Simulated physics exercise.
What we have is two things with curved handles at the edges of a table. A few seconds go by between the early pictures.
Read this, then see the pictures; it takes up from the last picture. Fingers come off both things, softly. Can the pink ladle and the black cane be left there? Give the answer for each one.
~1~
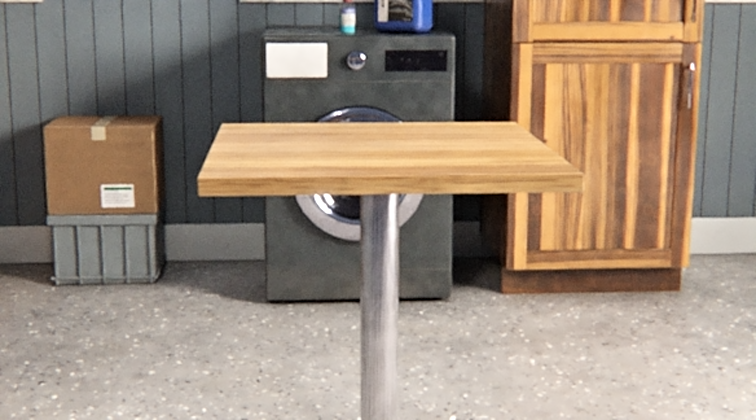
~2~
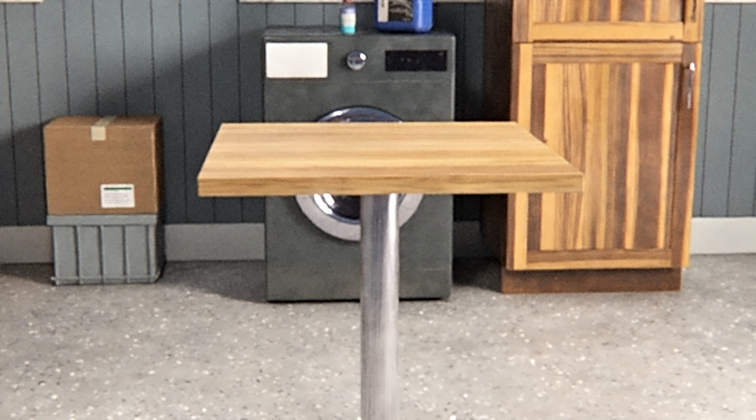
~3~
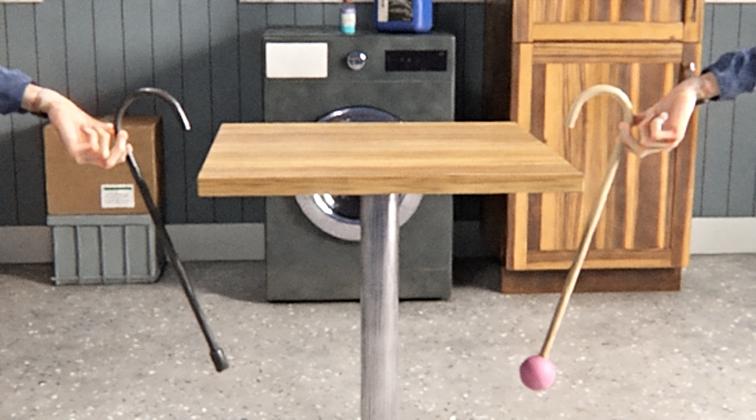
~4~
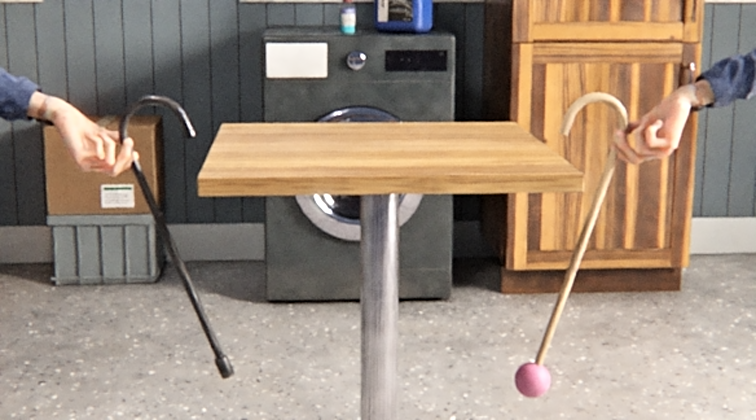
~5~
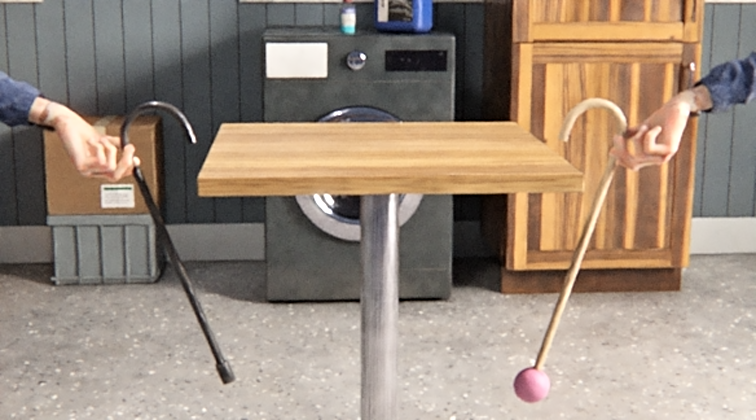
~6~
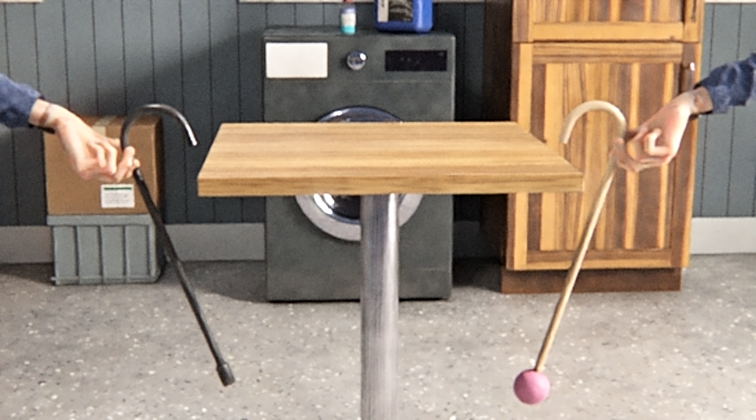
Outcome: The pink ladle does not stay; the black cane does not stay.
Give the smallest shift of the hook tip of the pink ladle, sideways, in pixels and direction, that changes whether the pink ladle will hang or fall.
Around 16 pixels, leftwards.
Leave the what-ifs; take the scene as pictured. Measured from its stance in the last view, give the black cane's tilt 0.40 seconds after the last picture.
Tilt from last view: Approx. 10 degrees.
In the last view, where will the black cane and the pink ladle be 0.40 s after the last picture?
You'll find the black cane at (175, 401) and the pink ladle at (582, 389).
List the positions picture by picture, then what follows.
Table (380, 154), in the first picture.
Table (380, 154), in the second picture.
Still on the way; pink ladle (564, 240); table (380, 154), in the third picture.
Still on the way; black cane (199, 235); table (380, 154), in the fourth picture.
Still on the way; pink ladle (558, 252); table (380, 154), in the fifth picture.
In place, still held; pink ladle (558, 254); black cane (200, 243); table (380, 154), in the sixth picture.
Then, 0.40 s later than the last frame, pink ladle fallen near (582, 389); black cane dropping near (175, 401).
When it is over, the pink ladle drops past the edge; the black cane drops past the edge.
